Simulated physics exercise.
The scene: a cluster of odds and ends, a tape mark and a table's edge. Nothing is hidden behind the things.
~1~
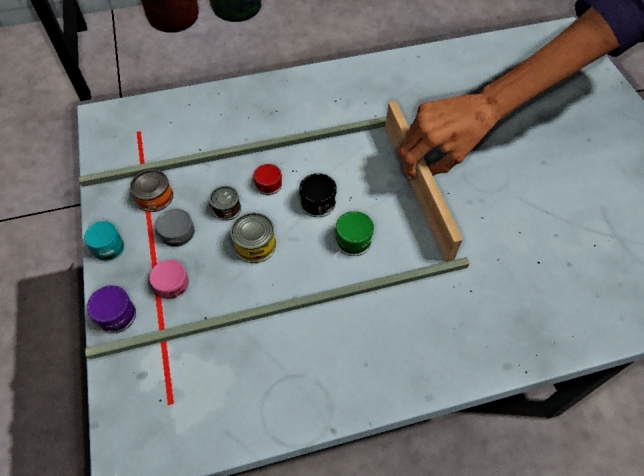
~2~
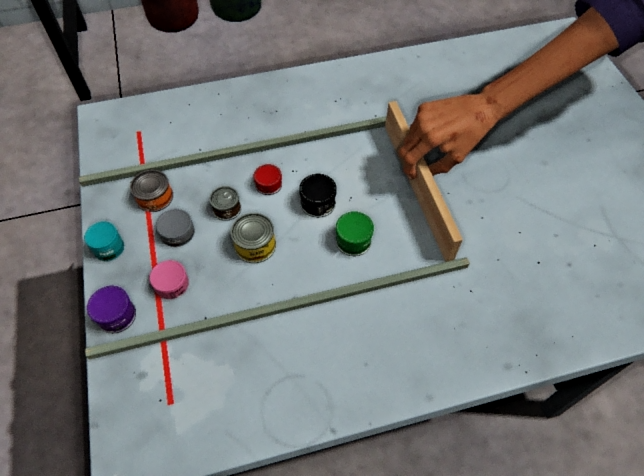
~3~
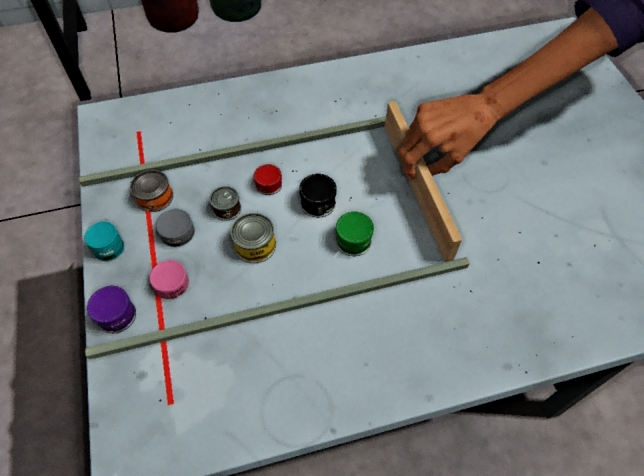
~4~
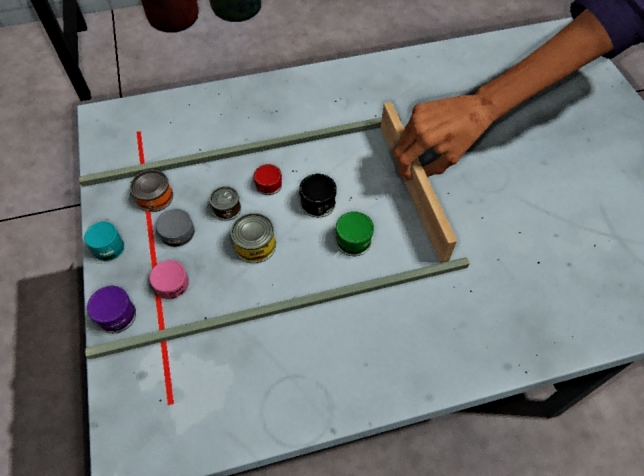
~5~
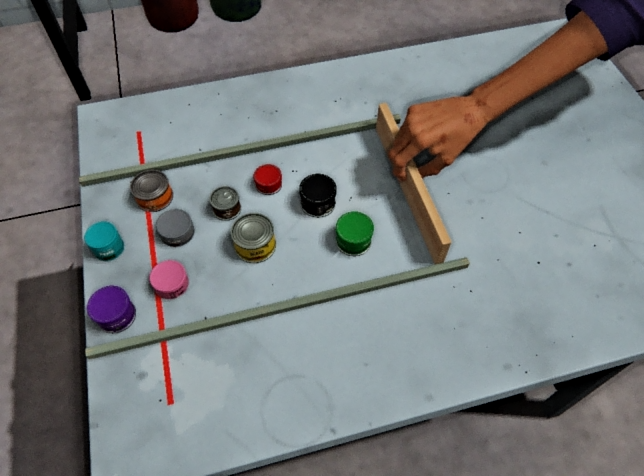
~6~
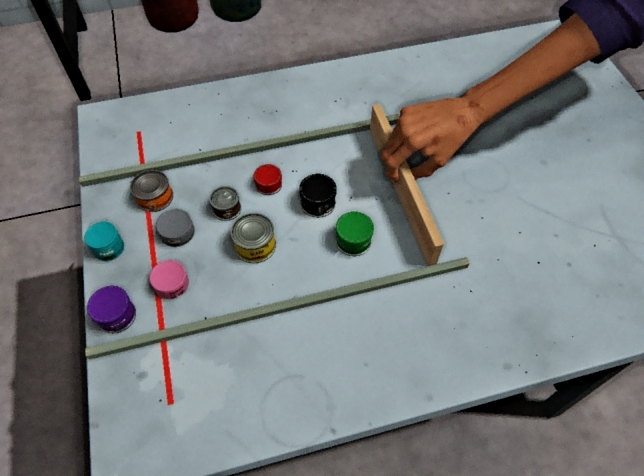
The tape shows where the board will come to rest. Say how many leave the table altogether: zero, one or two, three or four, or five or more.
The number that fall off is one or two.
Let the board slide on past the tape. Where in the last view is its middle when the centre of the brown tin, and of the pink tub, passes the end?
About (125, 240), and (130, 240) for the other.
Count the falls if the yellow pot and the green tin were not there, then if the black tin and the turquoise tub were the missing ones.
The counts: 1 and 0.
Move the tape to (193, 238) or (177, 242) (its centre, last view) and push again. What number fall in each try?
In that order 0 and 0.
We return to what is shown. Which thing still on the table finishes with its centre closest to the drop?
The grey tub ends nearest.
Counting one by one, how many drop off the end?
The count is 2.
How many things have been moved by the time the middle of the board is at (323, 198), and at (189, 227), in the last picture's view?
By then 2, and 10.
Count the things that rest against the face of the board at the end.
It touches 3.
Soon after, none off yet; turquoise tub at rest near (105, 242); purple tin at rest near (112, 310); orange pot at rest near (152, 191).
In the end, the number that fall off is one or two; gone, purple tin and turquoise tub.
